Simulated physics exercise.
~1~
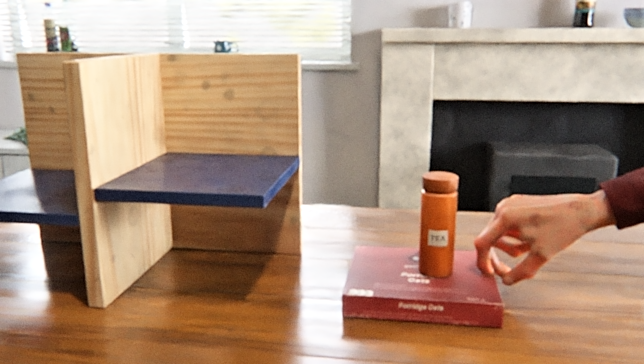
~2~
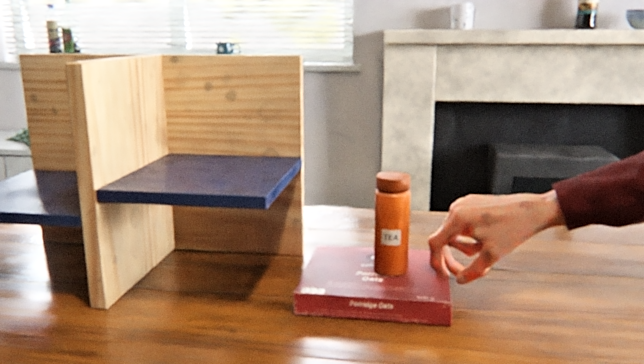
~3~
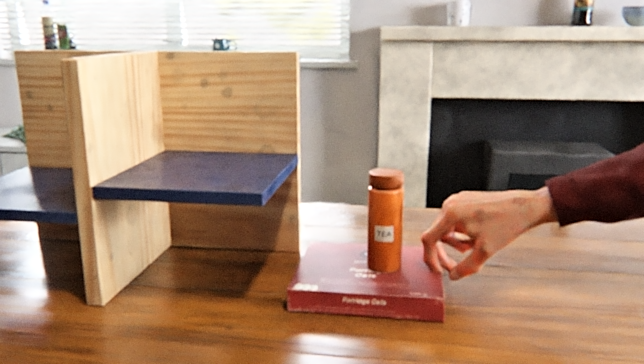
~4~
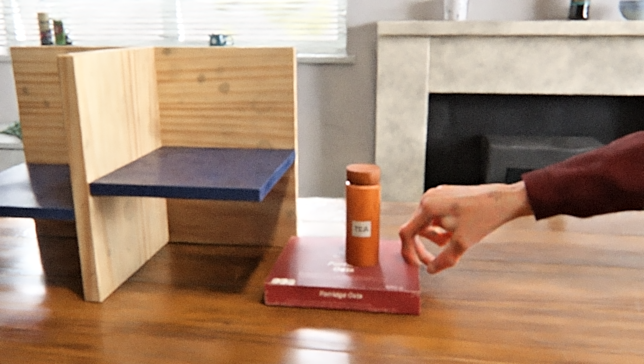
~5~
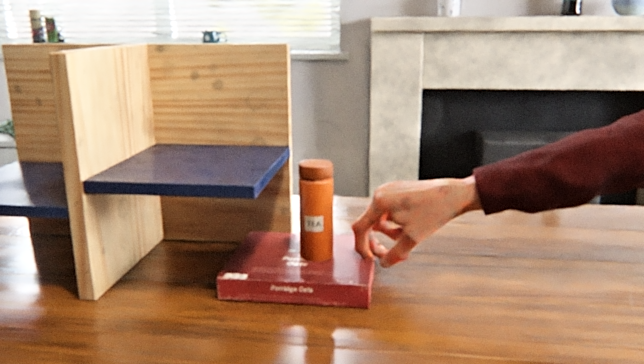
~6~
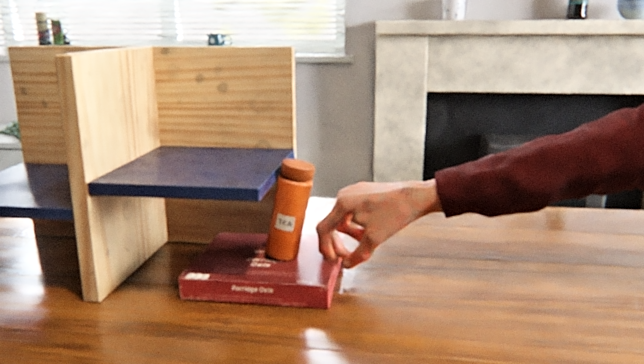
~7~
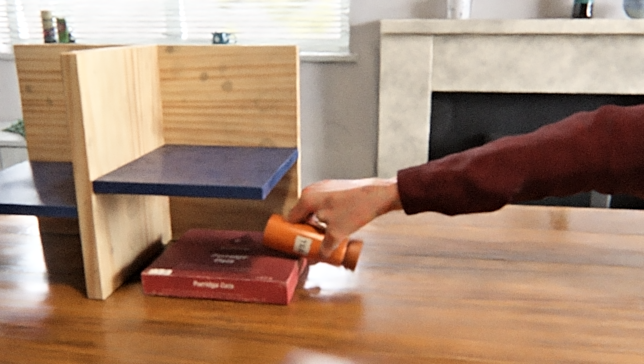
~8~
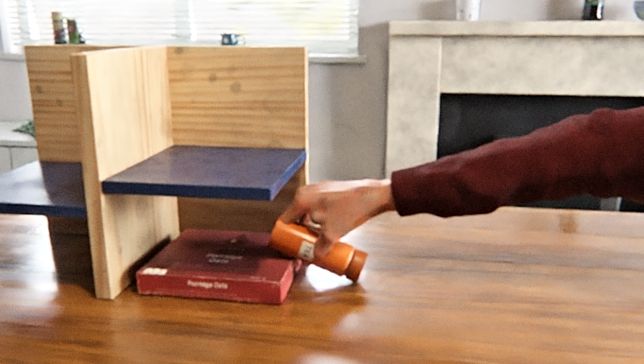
On a glossy wooden table in a room with a pale fireplace, a wooden stand with dark blue shelves sits at the left. A hand in a maroon sleeve pushes a flat red box from the right, with an orange shaker standing upright on top. The box slides steadily left toward the space beneath the blue shelf. As it goes under, the shaker meets the shelf's edge and leans back toward the hand. The shaker then topples to the right, ending on its side, tilted off the box's edge by the hand, while the box rests partly beneath the shelf.
